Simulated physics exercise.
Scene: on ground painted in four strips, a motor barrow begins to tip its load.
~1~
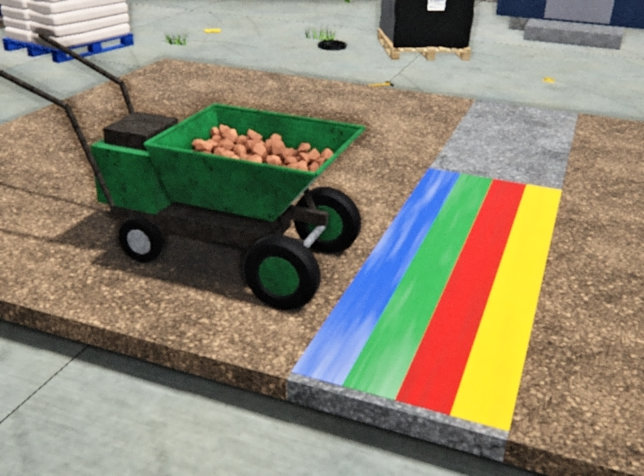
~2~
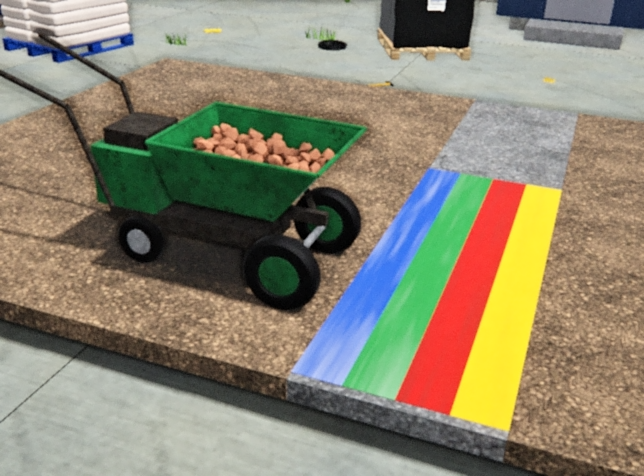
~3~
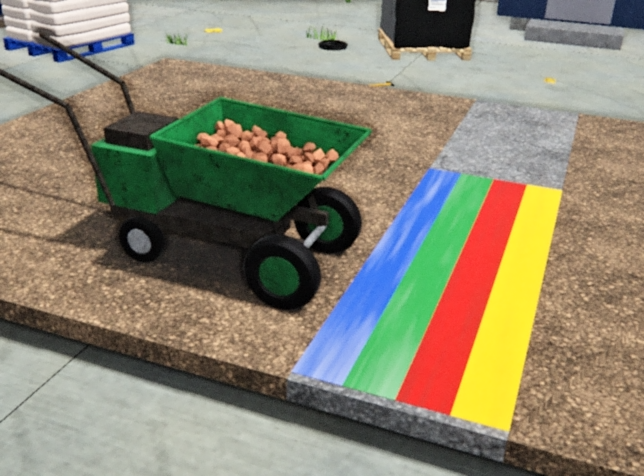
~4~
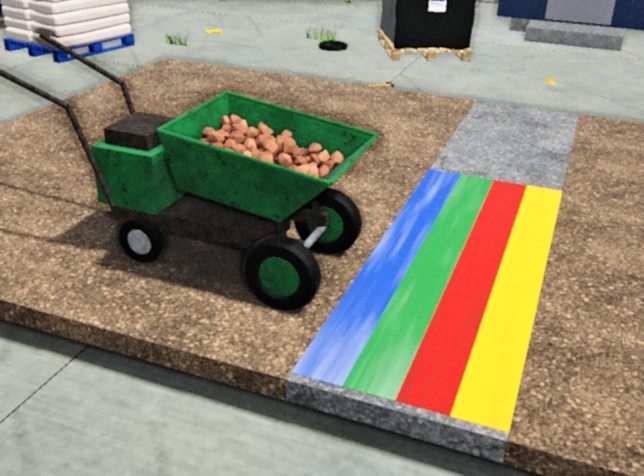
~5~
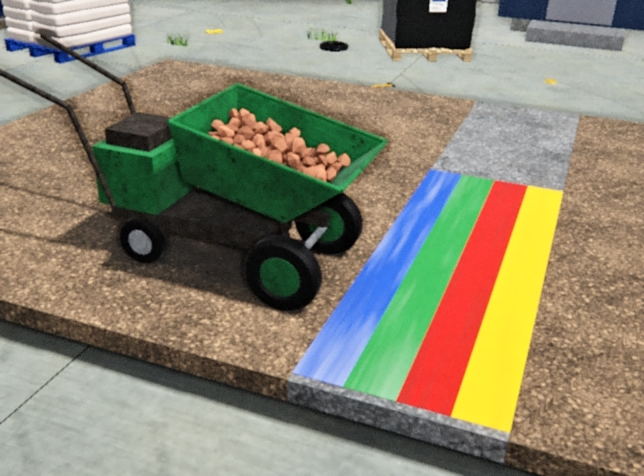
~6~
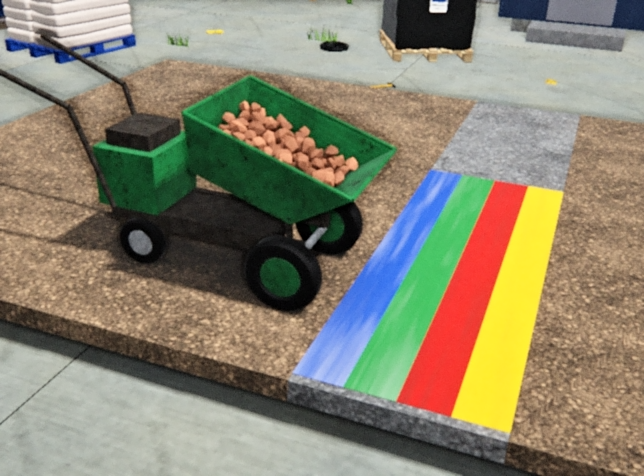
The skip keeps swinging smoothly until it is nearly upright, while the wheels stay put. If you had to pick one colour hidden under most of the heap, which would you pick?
I would pick red.
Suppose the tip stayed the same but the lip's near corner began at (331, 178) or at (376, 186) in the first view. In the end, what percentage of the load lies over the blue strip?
0 % and 0 %.
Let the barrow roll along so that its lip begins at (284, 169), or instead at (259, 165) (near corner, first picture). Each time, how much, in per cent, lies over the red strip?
First try: 20 per cent; second try: 10 per cent.
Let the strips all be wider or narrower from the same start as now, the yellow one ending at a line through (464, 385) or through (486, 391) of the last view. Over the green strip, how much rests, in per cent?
In turn 0 and 10 in a hundred.
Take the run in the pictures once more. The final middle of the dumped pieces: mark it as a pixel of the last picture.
I'd place the middle at about (464, 310).
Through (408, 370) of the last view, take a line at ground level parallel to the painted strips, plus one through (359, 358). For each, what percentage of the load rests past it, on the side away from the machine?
I'd say some 60 in a hundred, and after that 80 in a hundred.
Shortly afterwards, skip tipped steeply; the whole lot in the skip.
Next, skip tipped right over; the bulk in the skip; a little over the green strip; a little over the red strip; only a few over the yellow strip.
Some moments later, skip tipped right over; near a quarter in the skip; a little over the green strip; near a third over the red strip; near a quarter over the yellow strip; a little off the paint.
In the end, skip tipped right over; near a quarter in the skip; none at all over the blue strip; near a quarter over the green strip; near a third over the red strip; near a quarter over the yellow strip; a little off the paint.
